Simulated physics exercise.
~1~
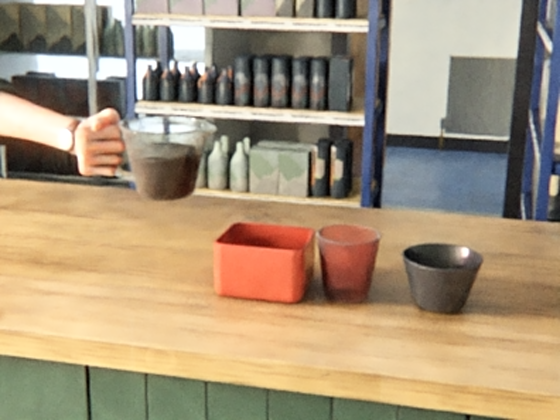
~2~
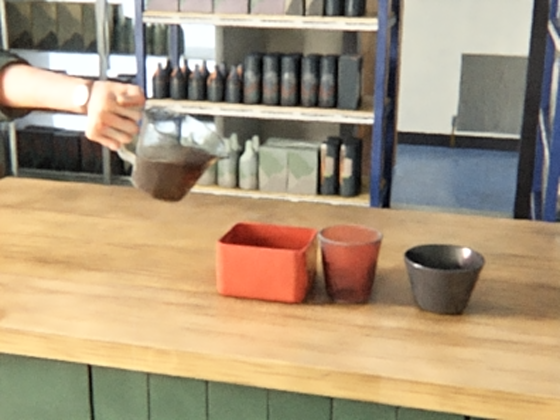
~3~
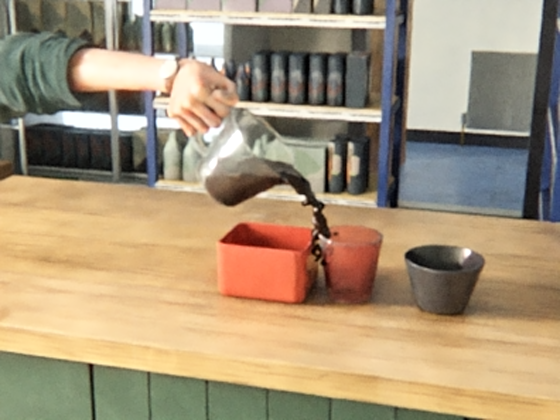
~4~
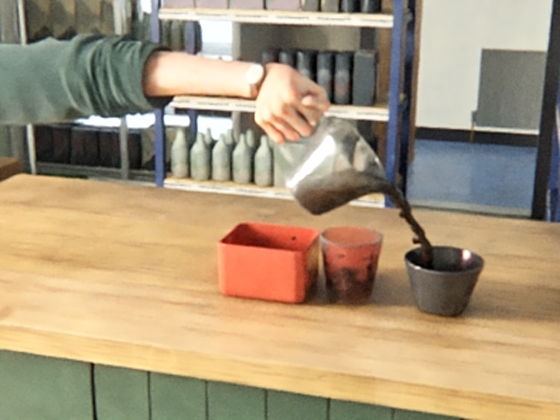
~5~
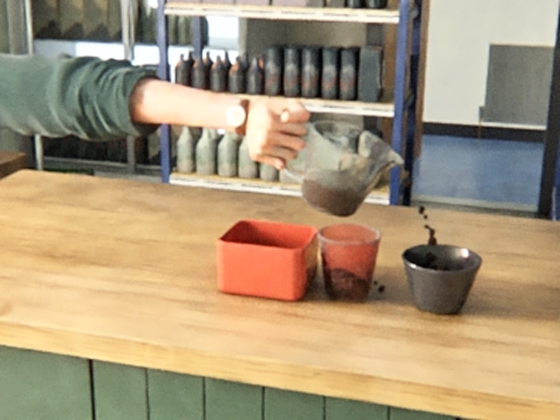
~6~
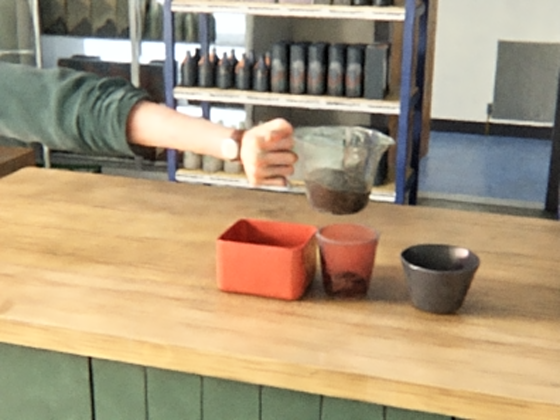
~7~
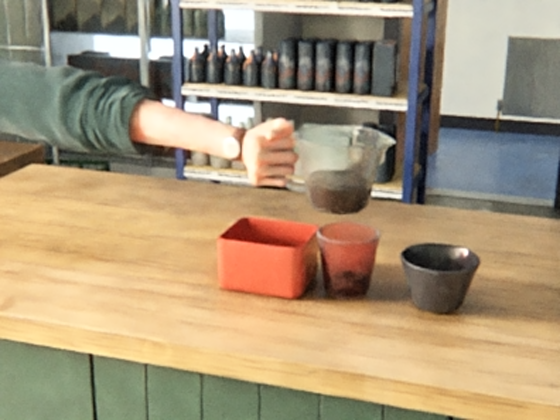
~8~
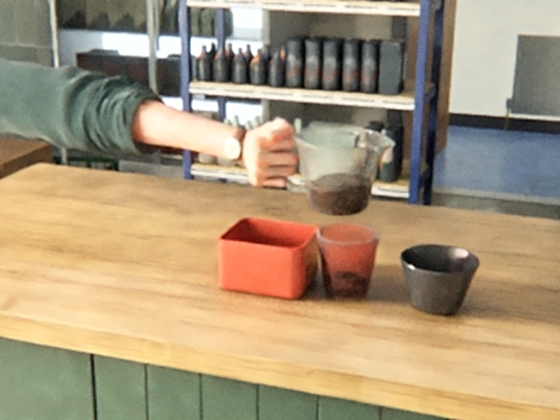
A hand sweeps a tilted glass jug rightwards, pouring dark liquid into the tumbler and right cup, spilling some, then levels it.
